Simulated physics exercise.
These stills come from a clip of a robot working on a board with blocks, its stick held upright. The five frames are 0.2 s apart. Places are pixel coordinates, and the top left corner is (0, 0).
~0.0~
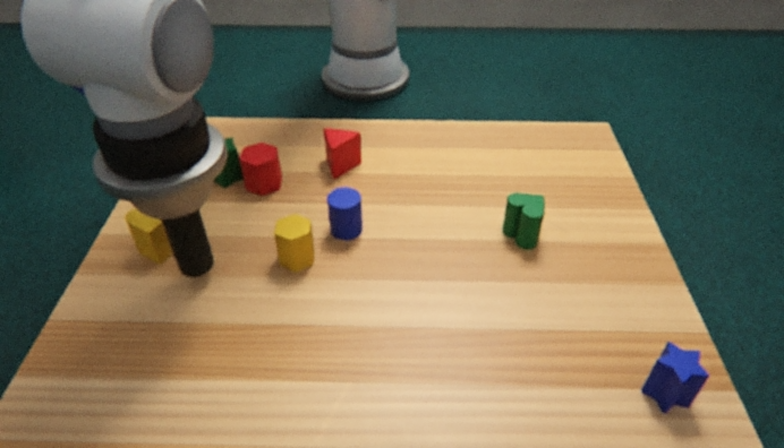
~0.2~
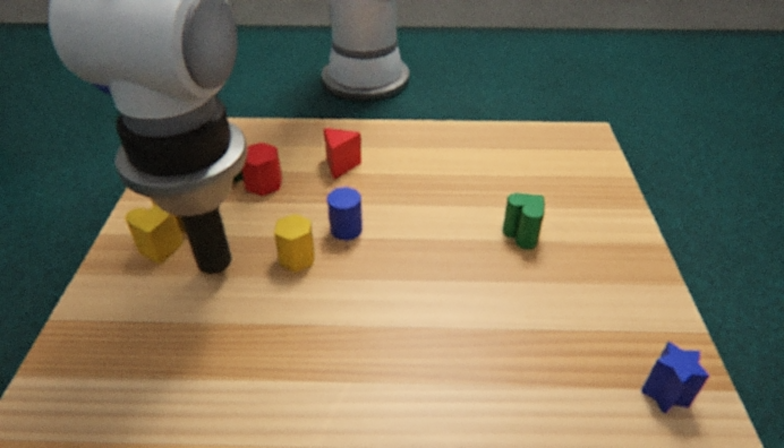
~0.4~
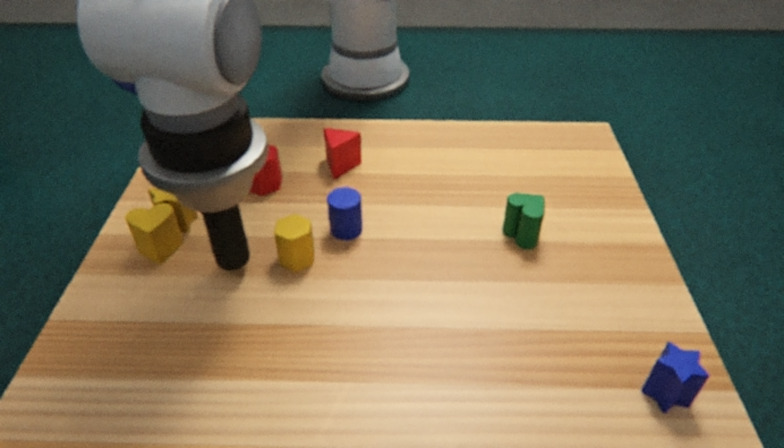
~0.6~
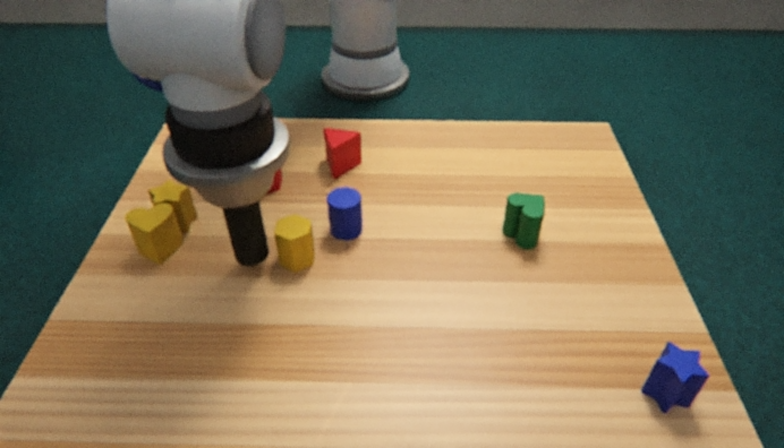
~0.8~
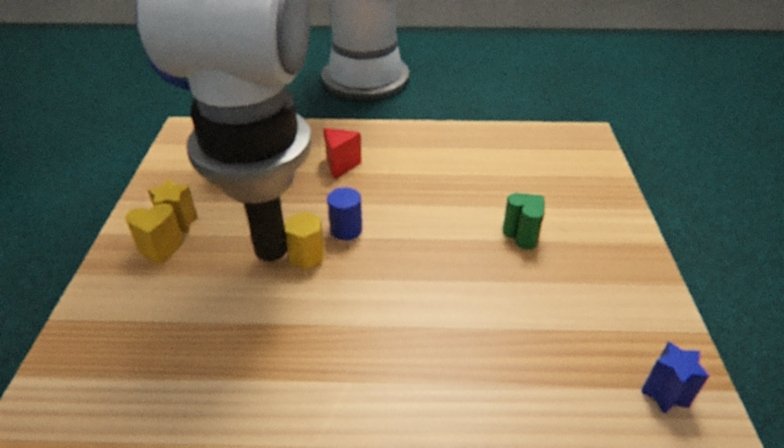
A robot arm moves its black stick rightward across the board and nudges a yellow block.
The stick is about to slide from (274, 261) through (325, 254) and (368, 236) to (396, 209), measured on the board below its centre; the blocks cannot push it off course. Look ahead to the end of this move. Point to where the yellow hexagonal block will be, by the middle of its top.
The middle of its upper face will lie at (419, 194).
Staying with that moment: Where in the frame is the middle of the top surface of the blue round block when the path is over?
My estimate: (363, 173).
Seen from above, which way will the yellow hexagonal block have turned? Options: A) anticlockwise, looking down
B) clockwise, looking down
The answer is B.
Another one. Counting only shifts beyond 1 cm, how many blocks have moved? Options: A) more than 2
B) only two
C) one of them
My answer is option B.
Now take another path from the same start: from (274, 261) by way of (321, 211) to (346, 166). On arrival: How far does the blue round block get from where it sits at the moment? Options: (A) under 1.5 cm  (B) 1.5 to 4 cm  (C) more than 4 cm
Letter A.
What follows on the original path. One third of the way, stick (324, 244); yellow hexagonal block (355, 214), turned 20° anticlockwise; blue round block (353, 191).
Two thirds of the way, stick (369, 225); yellow hexagonal block (401, 199); blue round block (360, 183).
At the end, stick (396, 199); yellow hexagonal block (419, 194), turned 30° clockwise; blue round block (363, 173).
